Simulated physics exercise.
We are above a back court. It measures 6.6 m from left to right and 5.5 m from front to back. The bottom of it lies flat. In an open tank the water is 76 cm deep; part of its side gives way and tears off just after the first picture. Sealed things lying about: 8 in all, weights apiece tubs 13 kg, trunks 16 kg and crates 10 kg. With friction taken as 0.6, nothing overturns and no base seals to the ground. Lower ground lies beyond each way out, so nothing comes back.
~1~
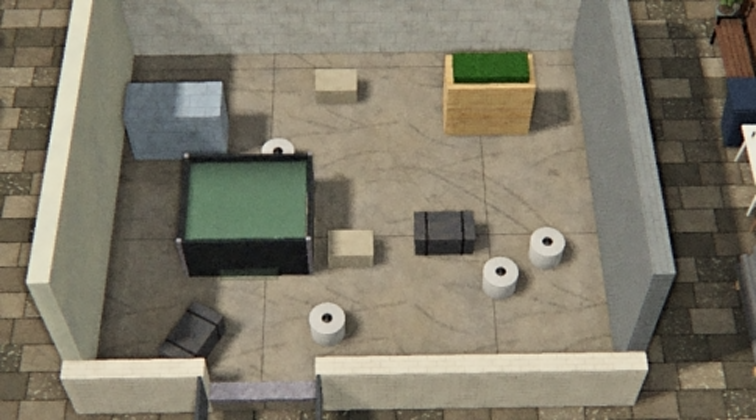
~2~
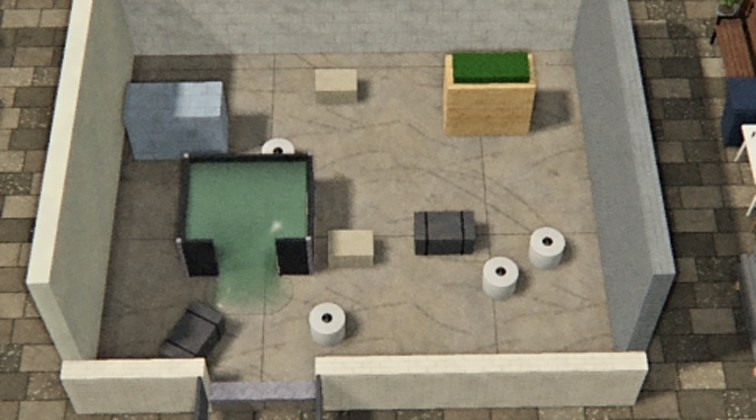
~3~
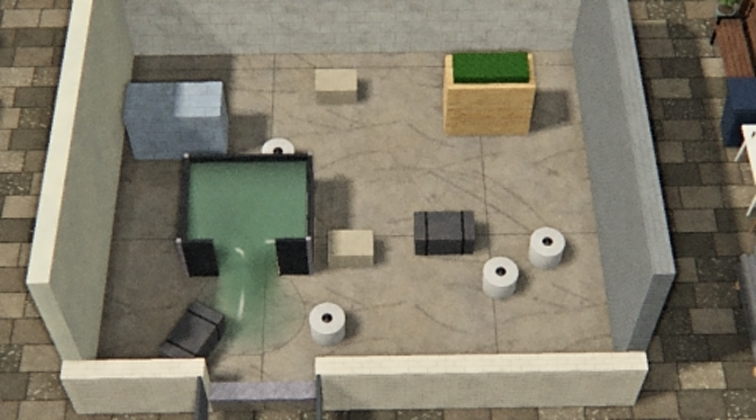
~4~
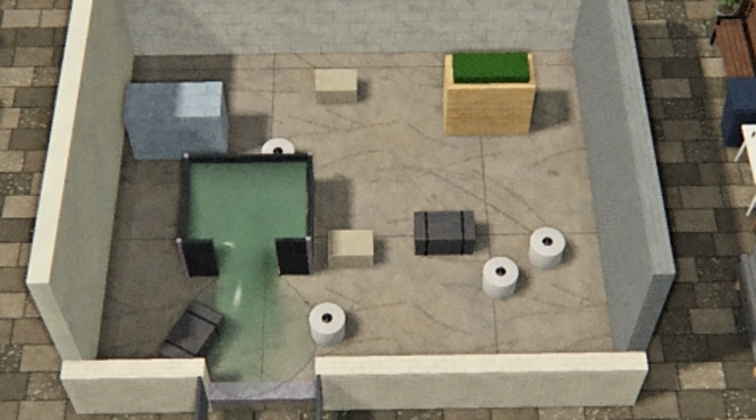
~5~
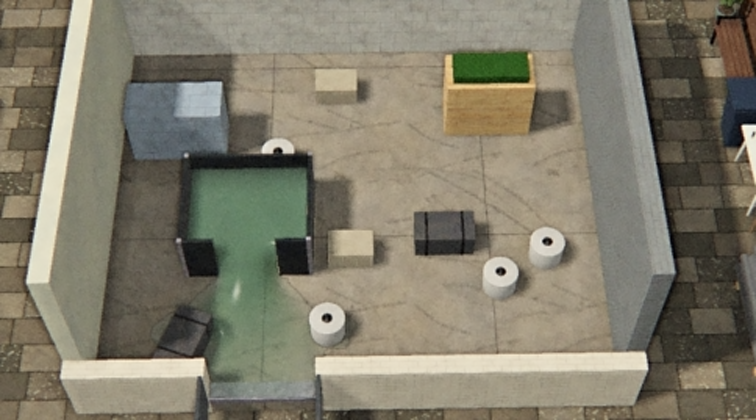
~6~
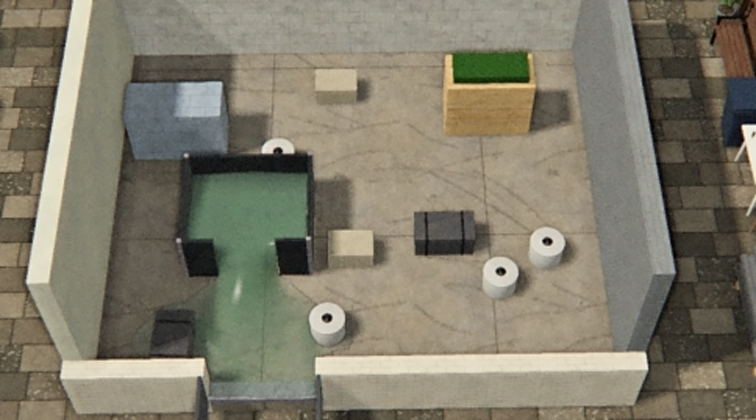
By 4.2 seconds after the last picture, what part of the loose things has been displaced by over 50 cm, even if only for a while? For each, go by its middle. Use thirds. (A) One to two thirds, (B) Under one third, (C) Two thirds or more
B.
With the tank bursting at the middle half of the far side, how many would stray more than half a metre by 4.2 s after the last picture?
2.
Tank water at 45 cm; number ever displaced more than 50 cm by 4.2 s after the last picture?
Count under that change: 1.
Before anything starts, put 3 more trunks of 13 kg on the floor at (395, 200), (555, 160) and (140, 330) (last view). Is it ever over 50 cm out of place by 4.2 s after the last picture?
Well, in turn they are below that, below that and above that.
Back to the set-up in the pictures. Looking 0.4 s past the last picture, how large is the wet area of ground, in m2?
At that time the wet patch spans about 6.5 m2.
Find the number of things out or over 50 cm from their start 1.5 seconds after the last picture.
Answer: 1.
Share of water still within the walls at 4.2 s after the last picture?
52 % or so.
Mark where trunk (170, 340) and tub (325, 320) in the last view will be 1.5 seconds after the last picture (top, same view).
(140, 290) and (355, 322), roughly.
Then, 0.4 s after the last picture 1 of 8 are over 50 cm from their spots; 0 afloat.
Then, 1.5 s after the last picture 1 of 8 are over 50 cm from their spots; 0 afloat.
Then, 2.8 s after the last picture 1 of 8 are over 50 cm from their spots; 0 afloat.
Then, 4.2 s after the last picture 1 of 8 are over 50 cm from their spots, and 1 have been at some point; 0 afloat.
